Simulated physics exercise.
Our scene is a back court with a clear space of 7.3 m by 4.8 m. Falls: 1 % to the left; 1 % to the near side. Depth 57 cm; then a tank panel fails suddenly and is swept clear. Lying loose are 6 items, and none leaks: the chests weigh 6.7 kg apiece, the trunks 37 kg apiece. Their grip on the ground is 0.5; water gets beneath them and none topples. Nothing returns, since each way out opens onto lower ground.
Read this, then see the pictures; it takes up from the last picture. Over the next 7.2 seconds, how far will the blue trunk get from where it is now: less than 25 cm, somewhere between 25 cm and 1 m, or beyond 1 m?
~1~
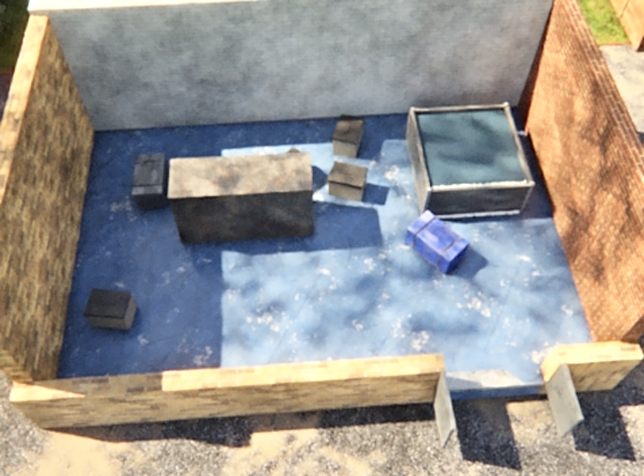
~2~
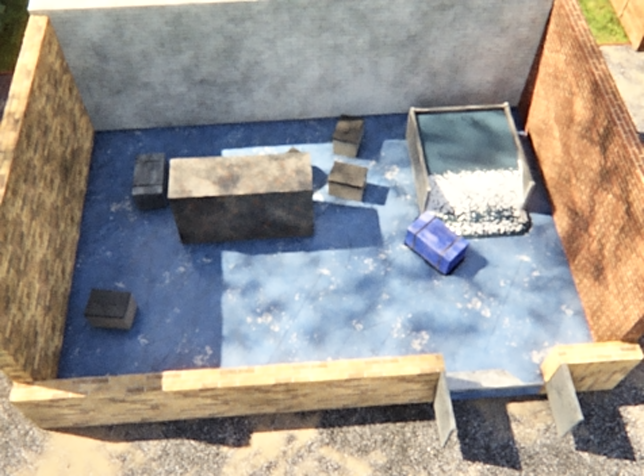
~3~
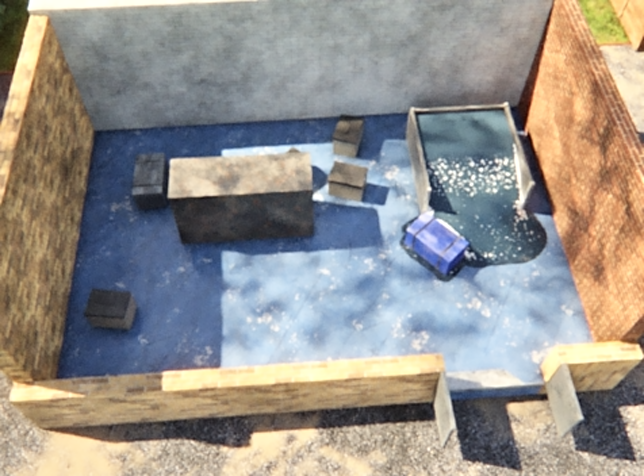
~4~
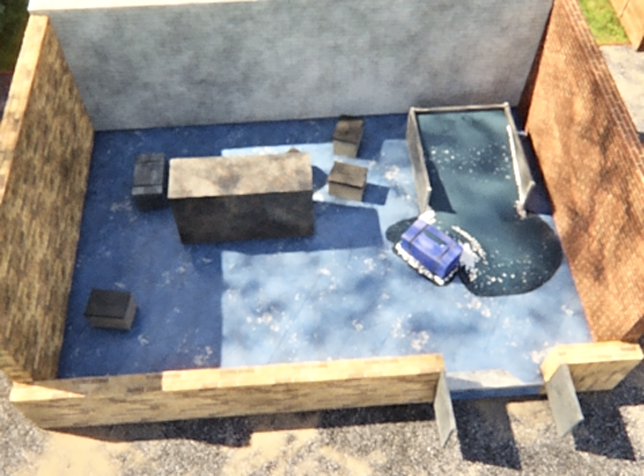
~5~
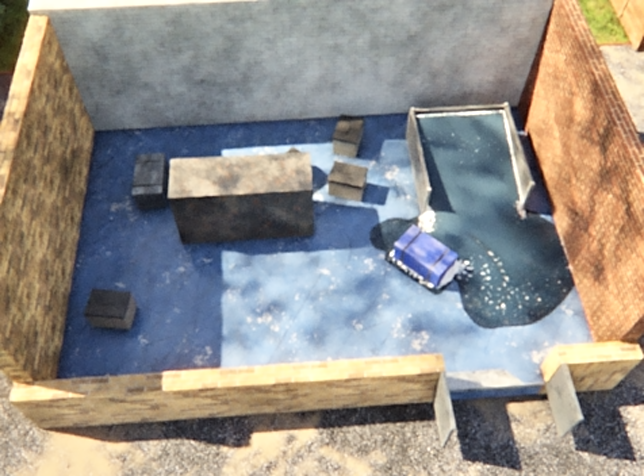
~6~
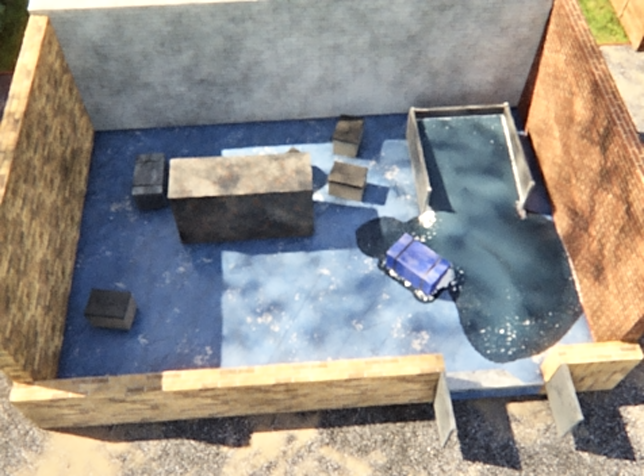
Result: A long way off.
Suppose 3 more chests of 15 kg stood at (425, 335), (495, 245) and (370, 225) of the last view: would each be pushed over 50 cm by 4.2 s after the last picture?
From first to last: Surpasses it, surpasses it, does not reach it.
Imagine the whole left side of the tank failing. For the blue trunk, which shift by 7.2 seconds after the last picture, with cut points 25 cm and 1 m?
Well, the blue trunk keeps its spot.
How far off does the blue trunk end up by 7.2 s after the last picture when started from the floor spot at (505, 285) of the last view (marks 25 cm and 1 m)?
Well, it is shoved a long way.
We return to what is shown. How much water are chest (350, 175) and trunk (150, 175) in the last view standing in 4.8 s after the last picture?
Depths: Near 1 cm, then near 0 cm.
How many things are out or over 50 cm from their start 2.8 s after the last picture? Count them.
By my tally, 1.
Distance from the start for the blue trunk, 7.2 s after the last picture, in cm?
250 centimetres.
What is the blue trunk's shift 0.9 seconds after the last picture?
Some 150 cm from the start.
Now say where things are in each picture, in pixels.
In the first frame, the blue trunk at (438, 235) rests on the ground; water covers 2.3 m2; 0 of 6 have shifted.
In the second frame, the blue trunk at (438, 235), on the bottom; 3.1 m2 under water; 0 of 6 have shifted.
In the third frame, the blue trunk at (438, 236), on the bottom; 3.9 m2 under water; 0 of 6 have shifted.
In the fourth frame, the blue trunk at (433, 242) rests on the ground, 14 cm from its start; water covers 5.0 m2; 1 of 6 have shifted.
In the fifth frame, the blue trunk at (426, 249), on the bottom, 31 cm from its start; water covers 6.2 m2; 1 of 6 have shifted.
In the sixth frame, the blue trunk at (419, 258) rests on the ground, 50 cm from its start; 7.3 m2 under water; 1 of 6 have shifted.
Then, 0.9 s after the last picture the blue trunk is near (372, 304), 1.5 m from its start, aground; 0 of 6 are out; 0 afloat.
Then, 2.8 s after the last picture the blue trunk is near (323, 320), 2.2 m from its start, aground; 0 of 6 are out; 0 afloat.
Then, 4.8 s after the last picture the blue trunk is near (313, 320), 2.3 m from its start, aground; 0 of 6 are out; 0 afloat.
Then, 7.2 s after the last picture the blue trunk is near (313, 320), 2.3 m from its start, aground; 0 of 6 are out; 1 afloat.
